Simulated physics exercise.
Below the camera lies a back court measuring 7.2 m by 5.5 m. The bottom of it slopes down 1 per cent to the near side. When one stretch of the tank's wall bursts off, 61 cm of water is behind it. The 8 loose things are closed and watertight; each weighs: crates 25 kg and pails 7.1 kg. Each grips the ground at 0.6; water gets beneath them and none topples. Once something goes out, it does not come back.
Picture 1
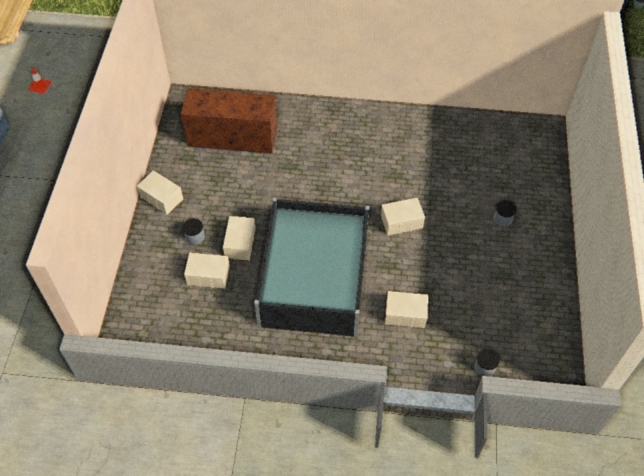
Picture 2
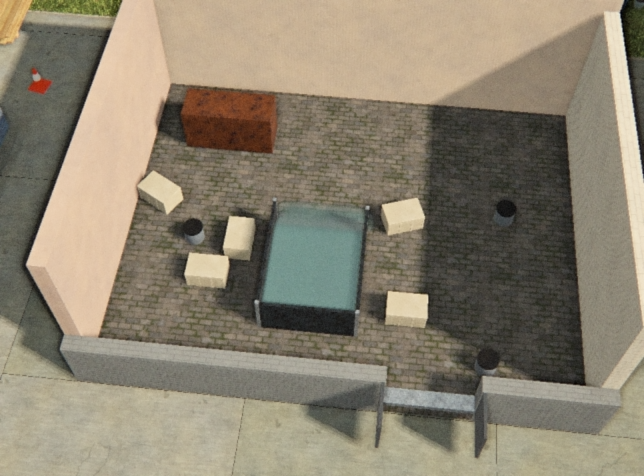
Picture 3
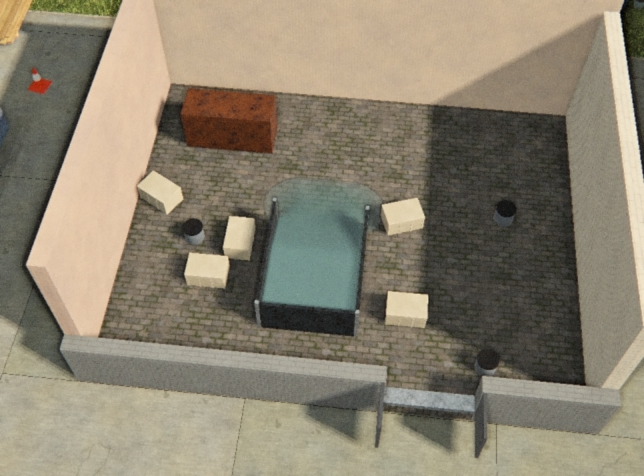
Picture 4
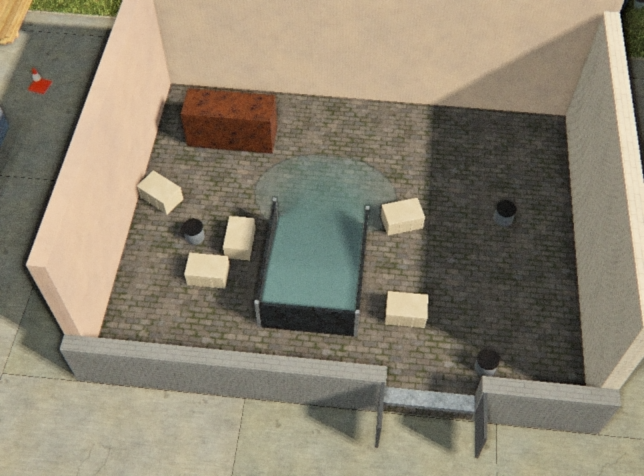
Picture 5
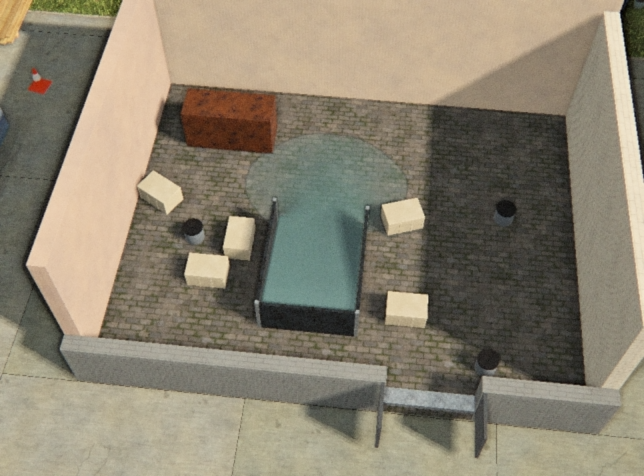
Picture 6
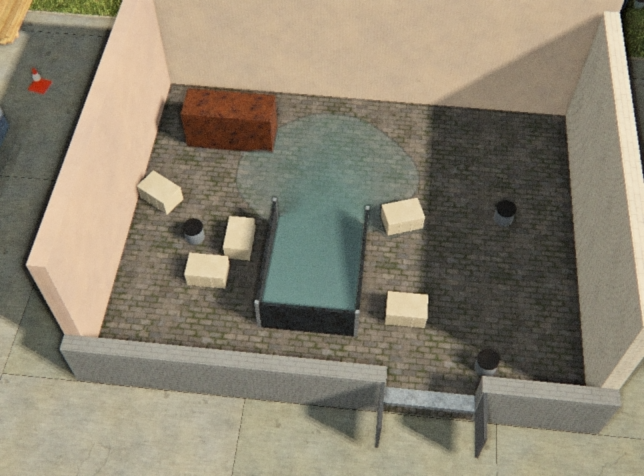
Water pours out of the tank's far side and spreads across the paving in a widening fan.
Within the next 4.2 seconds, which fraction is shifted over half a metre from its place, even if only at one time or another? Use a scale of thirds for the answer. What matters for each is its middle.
On that scale: Less than a third.
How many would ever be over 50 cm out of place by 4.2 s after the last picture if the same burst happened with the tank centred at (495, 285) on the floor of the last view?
Then 1 of them would.
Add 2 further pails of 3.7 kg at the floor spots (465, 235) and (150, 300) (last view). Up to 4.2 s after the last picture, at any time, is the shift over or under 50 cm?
In order: Within it, within it.
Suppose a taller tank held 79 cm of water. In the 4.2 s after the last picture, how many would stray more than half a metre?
That would make 1 of them.
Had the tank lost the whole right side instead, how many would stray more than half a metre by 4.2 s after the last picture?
You'd get 3 in that case.
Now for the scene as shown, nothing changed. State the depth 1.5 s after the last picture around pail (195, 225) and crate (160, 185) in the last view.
Roughly 0 and 1 cm.
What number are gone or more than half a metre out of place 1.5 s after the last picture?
The number comes to 0.
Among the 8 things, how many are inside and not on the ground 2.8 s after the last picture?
Count: 0.
Then, 0.4 s after the last picture 0 of 8 are over 50 cm from their spots; 0 afloat.
Then, 1.5 s after the last picture 0 of 8 are over 50 cm from their spots; 0 afloat.
Then, 2.8 s after the last picture 0 of 8 are over 50 cm from their spots; 0 afloat.
Then, 4.2 s after the last picture 0 of 8 are over 50 cm from their spots, and 0 have been at some point; 0 afloat.
